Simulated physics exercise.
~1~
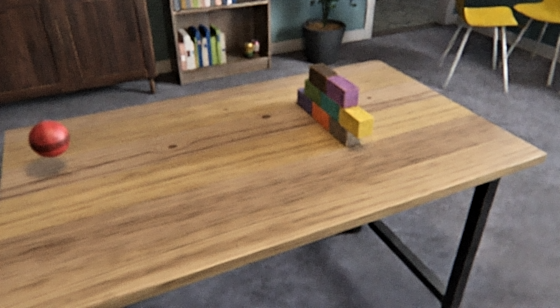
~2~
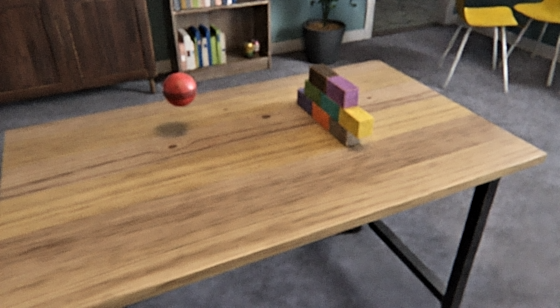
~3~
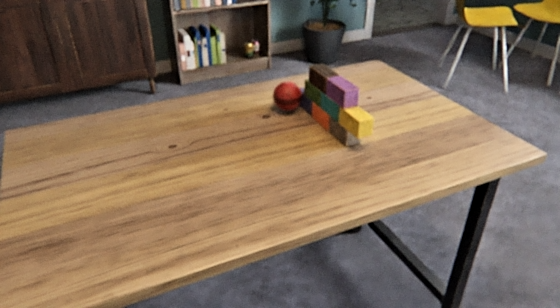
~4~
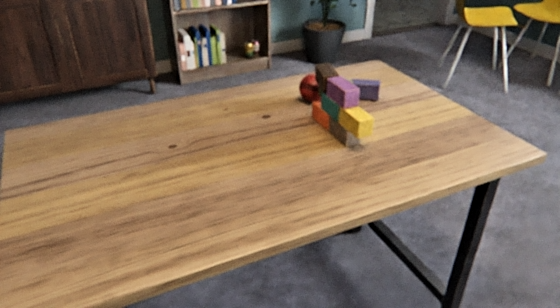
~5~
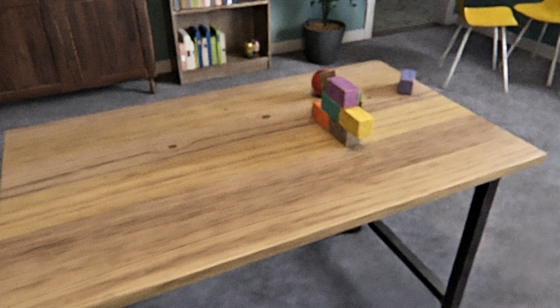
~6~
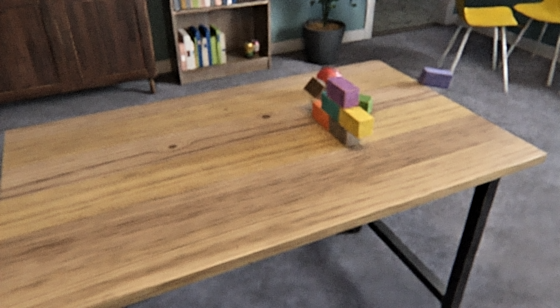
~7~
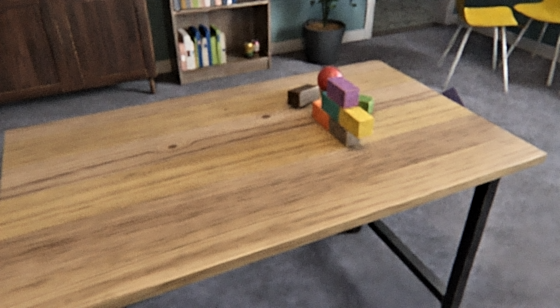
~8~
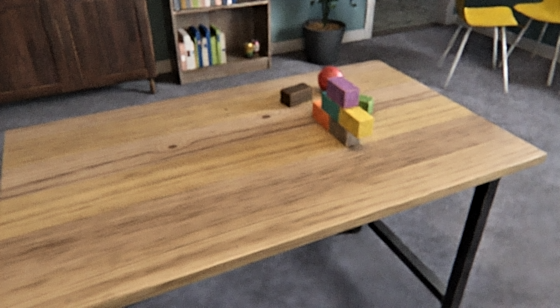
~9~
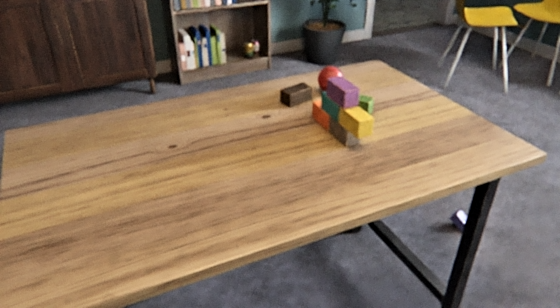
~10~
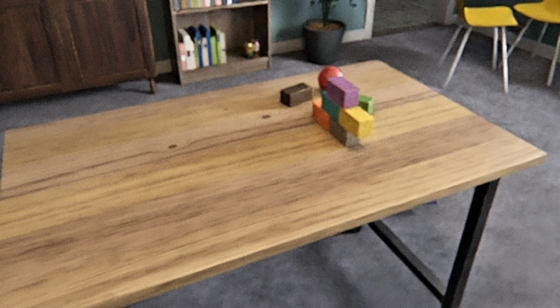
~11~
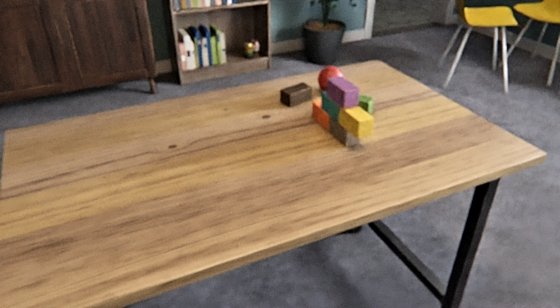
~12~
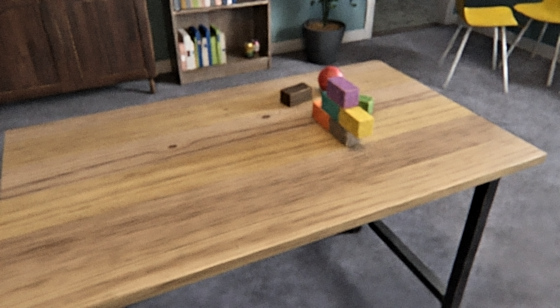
On a wooden table in a room with a bookshelf and yellow chairs, a red ball flies in from the left toward a small stack of coloured blocks. It reaches the back of the pile and knocks the blue block out to the right, while the green block shifts right and the dark block on top tips. The blue block slides on and drops over the table's far right edge, as the dark block tumbles down to the left. At the end, the ball rests behind the purple block, the dark block lies apart on its side, and the rest of the stack still stands.
